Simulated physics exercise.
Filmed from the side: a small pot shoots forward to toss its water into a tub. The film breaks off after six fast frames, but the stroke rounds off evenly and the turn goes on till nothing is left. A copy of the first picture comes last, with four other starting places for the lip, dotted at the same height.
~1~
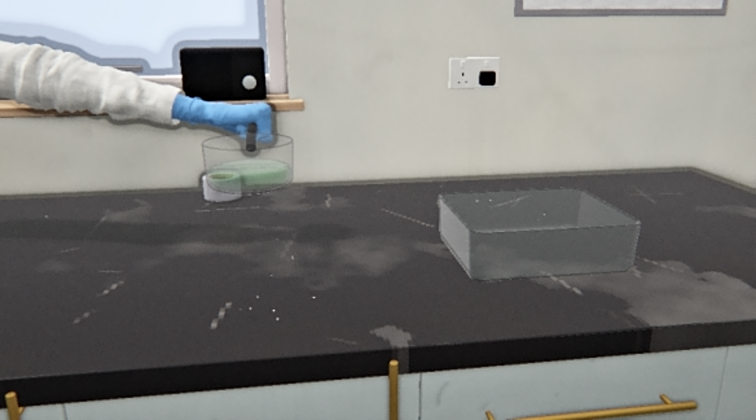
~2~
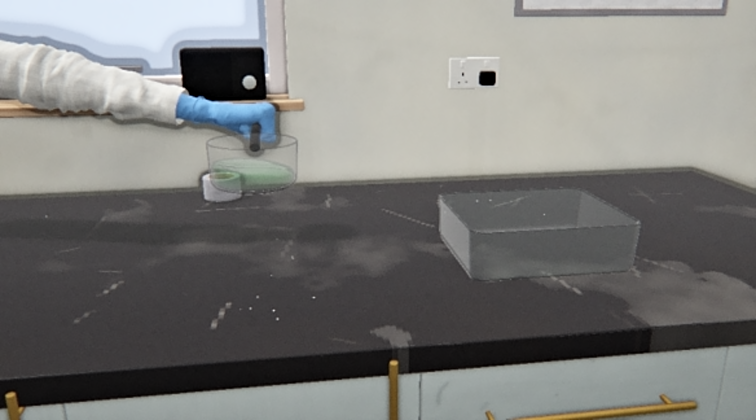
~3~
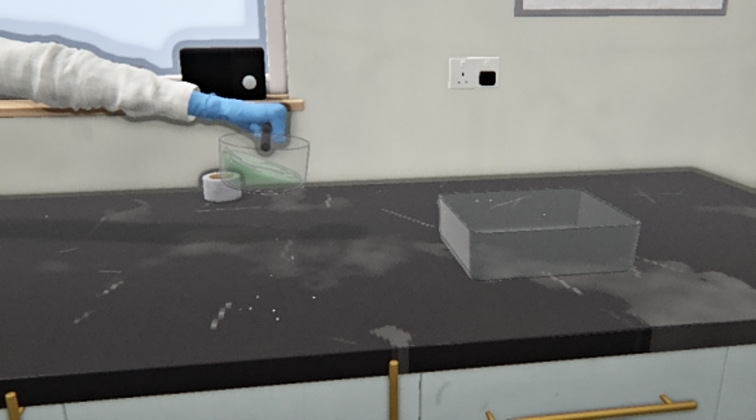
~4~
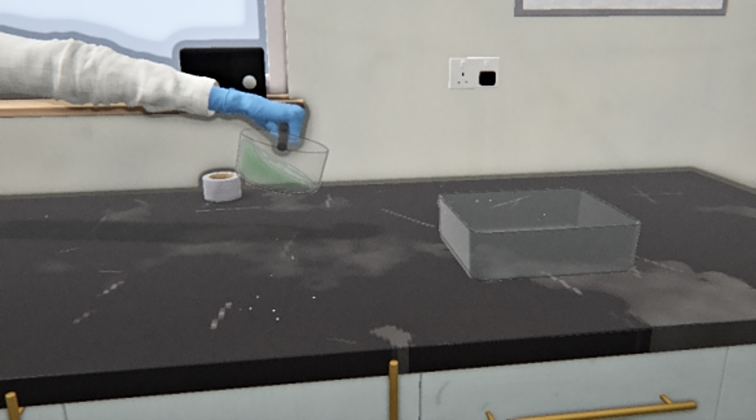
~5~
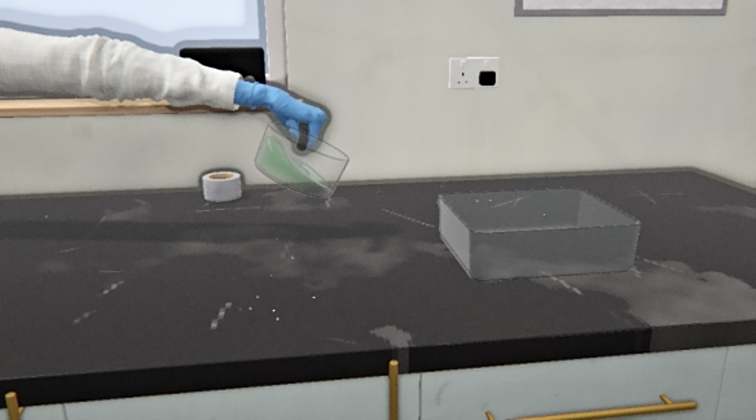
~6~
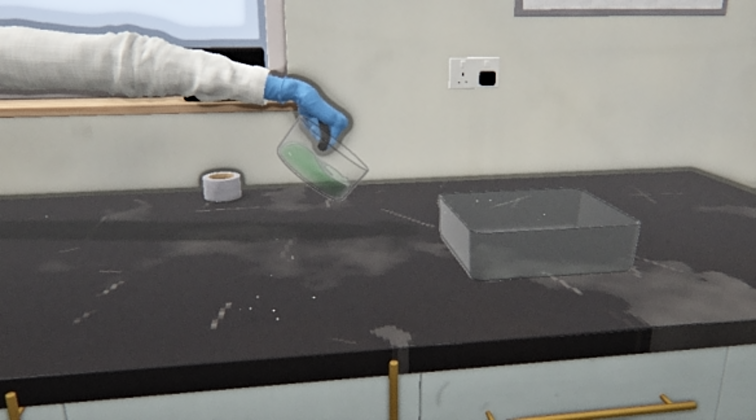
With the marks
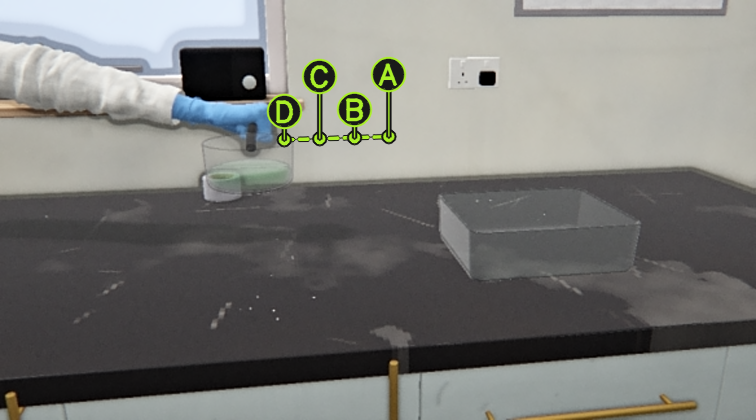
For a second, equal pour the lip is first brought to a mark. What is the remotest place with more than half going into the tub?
Use spot C.
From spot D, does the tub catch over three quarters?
No.
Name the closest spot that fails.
Spot D.
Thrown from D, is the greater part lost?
Yes.
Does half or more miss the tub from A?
No.
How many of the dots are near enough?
Three of the four.
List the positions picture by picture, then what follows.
In the first picture, upright, lip at (291, 139); tub from (469, 280) to (630, 269); nothing has left yet.
In the second picture, upright, lip at (295, 140); nothing has left yet.
In the third picture, tipped about 5°, lip at (308, 143); nothing has left yet.
In the fourth picture, tipped about 14°, lip at (327, 149); nothing has left yet.
In the fifth picture, tipped about 25°, lip at (348, 157); nothing has left yet.
In the sixth picture, tipped about 40°, lip at (367, 167); nothing has left yet.
On the marked copy, A at (388, 136); B at (354, 137); C at (319, 138); D at (284, 139).
Choosing A, about 91 % lands in the tub, 5 % falls short and 3 % goes beside or beyond.
Choosing B, about 77 % lands in the tub, 11 % falls short and 12 % goes beside or beyond.
Choosing C, about 64 % lands in the tub, 24 % falls short and 12 % goes beside or beyond.
Choosing D, about 36 % lands in the tub, 56 % falls short and 9 % goes beside or beyond.
